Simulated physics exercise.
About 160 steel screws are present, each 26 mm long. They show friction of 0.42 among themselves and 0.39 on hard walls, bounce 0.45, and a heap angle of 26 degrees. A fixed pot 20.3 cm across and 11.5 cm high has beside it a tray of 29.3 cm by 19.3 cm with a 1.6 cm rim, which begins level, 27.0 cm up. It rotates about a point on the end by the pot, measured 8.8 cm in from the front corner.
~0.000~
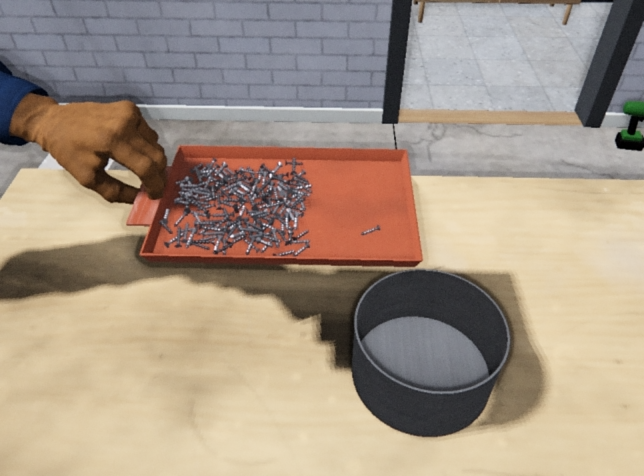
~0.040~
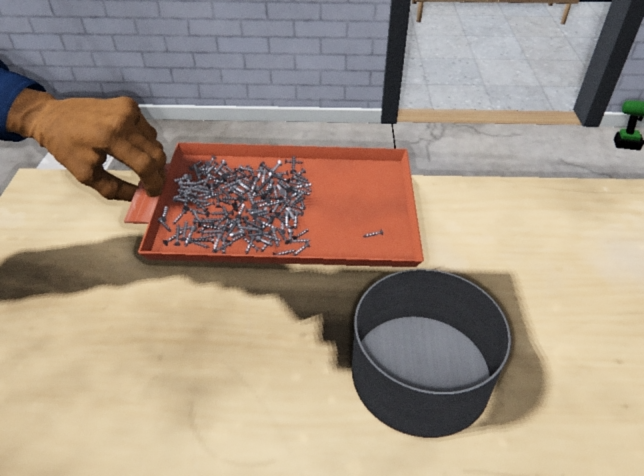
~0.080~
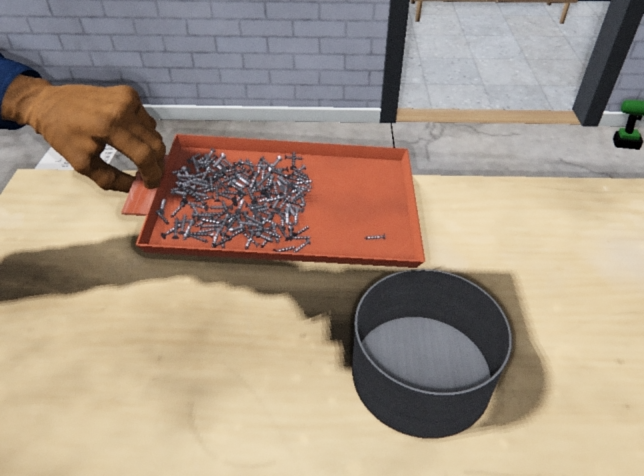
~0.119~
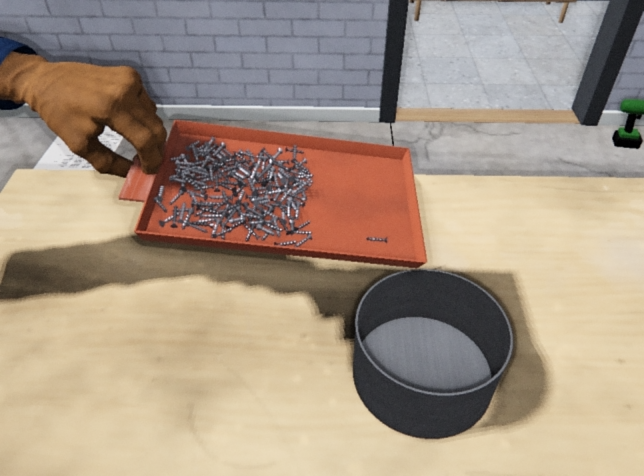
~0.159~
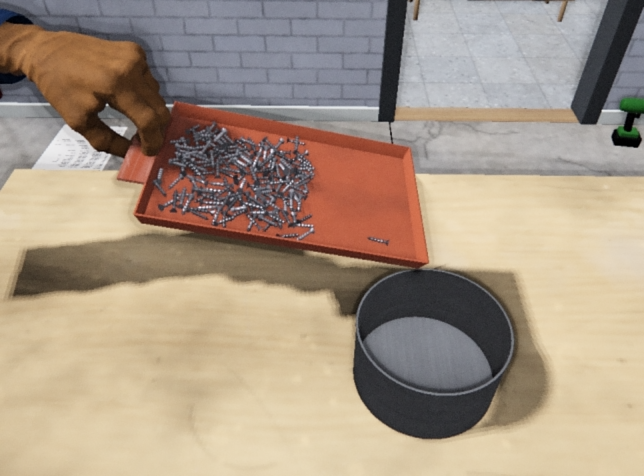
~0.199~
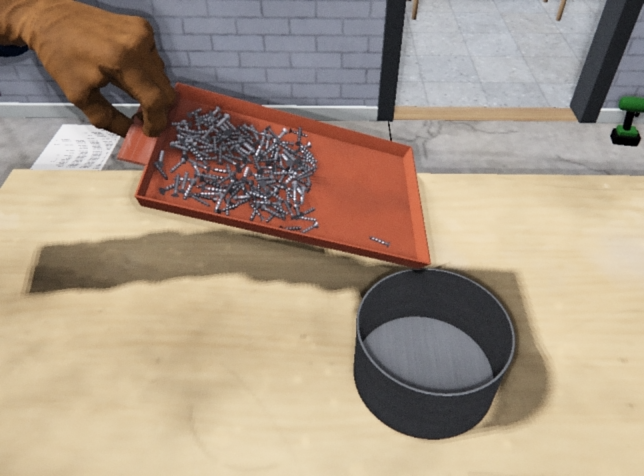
A shallow red tray holding a heap of small silvery screws, with one lying apart toward the right, sits on a pale wooden table before a grey brick wall and doorway, seen from above by a still camera. A dark grey round pot stands at front right. A hand at the tray's left end raises that side steadily, slanting it down rightward, while the screws barely shift.
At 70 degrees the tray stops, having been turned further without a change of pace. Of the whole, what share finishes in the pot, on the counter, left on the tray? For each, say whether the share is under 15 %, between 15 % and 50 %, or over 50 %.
Pot: That should get more than half. Counter: That should get a moderate amount. Left on the tray: That should get only a little.
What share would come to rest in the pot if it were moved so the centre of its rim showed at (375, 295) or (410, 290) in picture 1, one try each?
Roughly 5 and 30 percent.
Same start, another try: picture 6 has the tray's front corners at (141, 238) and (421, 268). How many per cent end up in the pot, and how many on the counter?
Per cent by place - pot 80, counter 20.
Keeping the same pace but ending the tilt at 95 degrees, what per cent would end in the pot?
It would land at about 60 percent.
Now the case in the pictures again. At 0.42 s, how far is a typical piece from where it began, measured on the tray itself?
By then it sits near 3 cm from where it began.
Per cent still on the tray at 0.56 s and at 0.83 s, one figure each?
Earlier moment 100, later moment 5.
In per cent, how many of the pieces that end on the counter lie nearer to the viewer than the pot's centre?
Some 30 per cent.
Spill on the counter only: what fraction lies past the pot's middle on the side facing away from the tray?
Around 90 in a hundred.
After 0.42 s, tilt 45 degrees; the tray holds 100 %, the pot 0 %.
After 0.56 s, tilt 62 degrees; the tray holds 100 %, the pot 0 %.
Then, at 0.83 s, tilt 70 degrees; the tray holds 5 %, the pot 45 %.
By 2.2 s all is still; pot 60 %, counter 35 %, tray 5 %.
